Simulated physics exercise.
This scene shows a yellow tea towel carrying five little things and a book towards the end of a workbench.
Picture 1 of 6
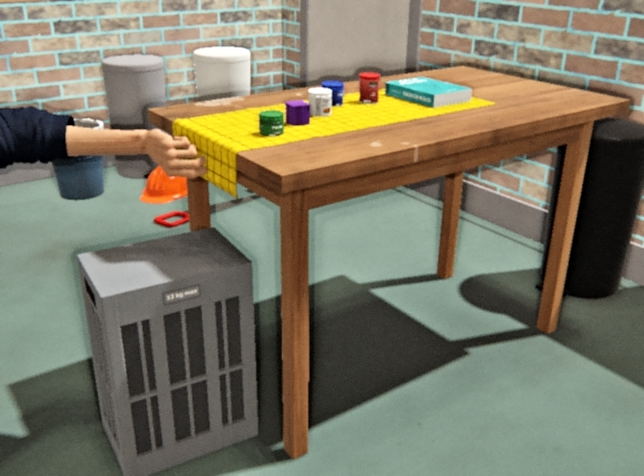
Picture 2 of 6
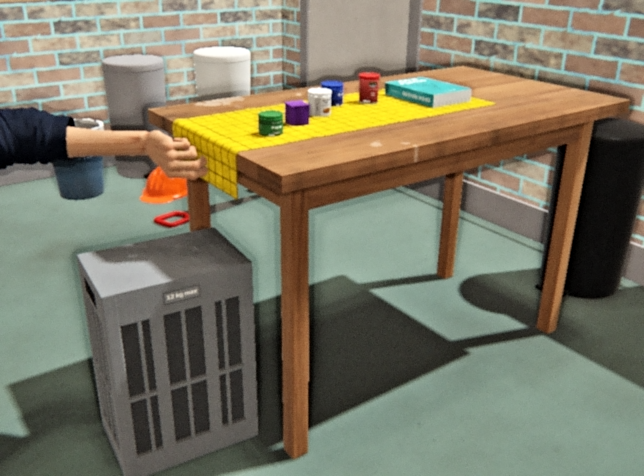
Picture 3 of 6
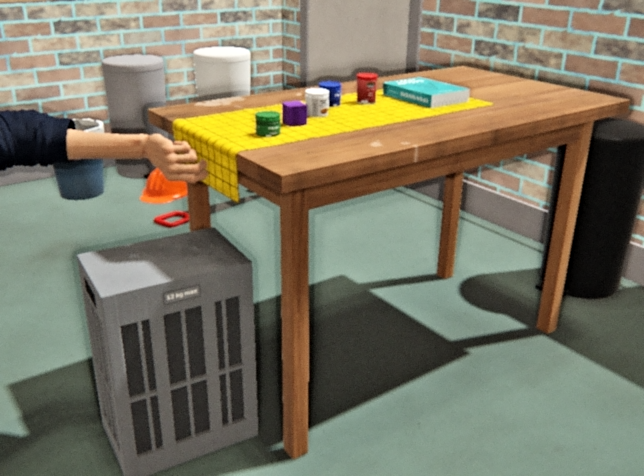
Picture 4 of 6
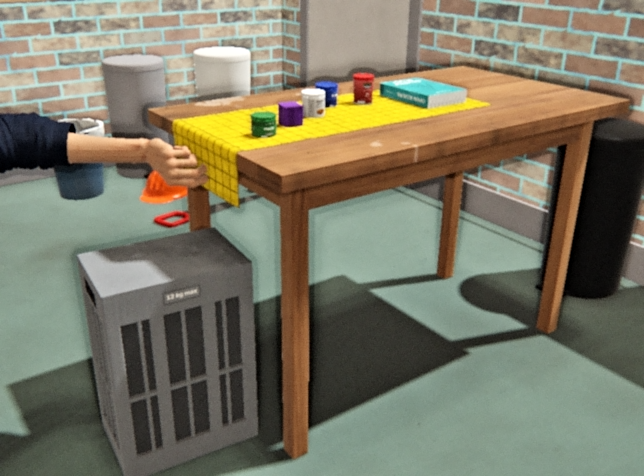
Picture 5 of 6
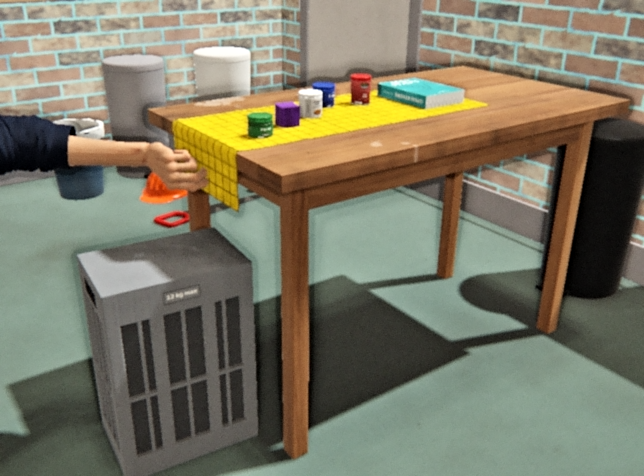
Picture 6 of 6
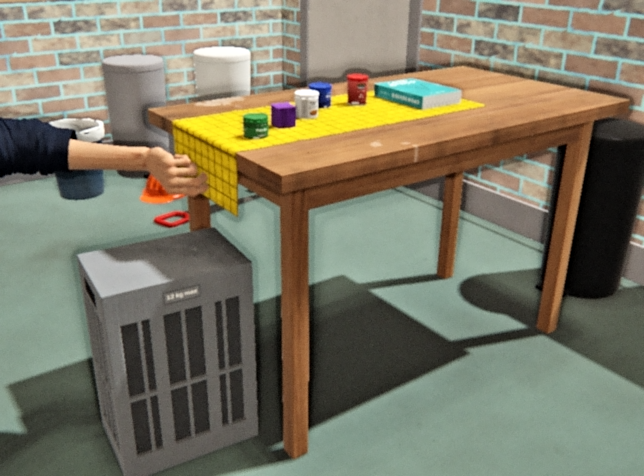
A yellow cloth on a wooden table slid slightly to the left as a hand at its hanging end drew it along, carrying five small colourful containers and a teal book slowly with it.
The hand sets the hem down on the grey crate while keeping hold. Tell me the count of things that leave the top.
Lost: One.
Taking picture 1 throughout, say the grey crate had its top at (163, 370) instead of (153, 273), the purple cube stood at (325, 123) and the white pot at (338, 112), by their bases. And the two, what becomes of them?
Purple cube: Lost; white pot: Lost.
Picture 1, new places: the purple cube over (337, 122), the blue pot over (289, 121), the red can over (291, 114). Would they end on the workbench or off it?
Of the three, the purple cube stays aboard, the blue pot stays aboard, the red can stays aboard.
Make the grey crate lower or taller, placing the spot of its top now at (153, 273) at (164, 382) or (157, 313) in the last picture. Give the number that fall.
It comes to 4 and 2 over the edge.
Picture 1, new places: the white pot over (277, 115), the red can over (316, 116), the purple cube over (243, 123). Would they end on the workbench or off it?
Each in turn: The white pot stays aloft, the red can stays aloft, the purple cube goes down.
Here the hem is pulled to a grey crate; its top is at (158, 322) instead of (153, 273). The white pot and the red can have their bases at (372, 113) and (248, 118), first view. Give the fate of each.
Observed: White pot remains seated; red can departs.
A little later, hem on the crate; green pot gone.
When it is over, hem on the crate; green pot gone. Over the edge go one.
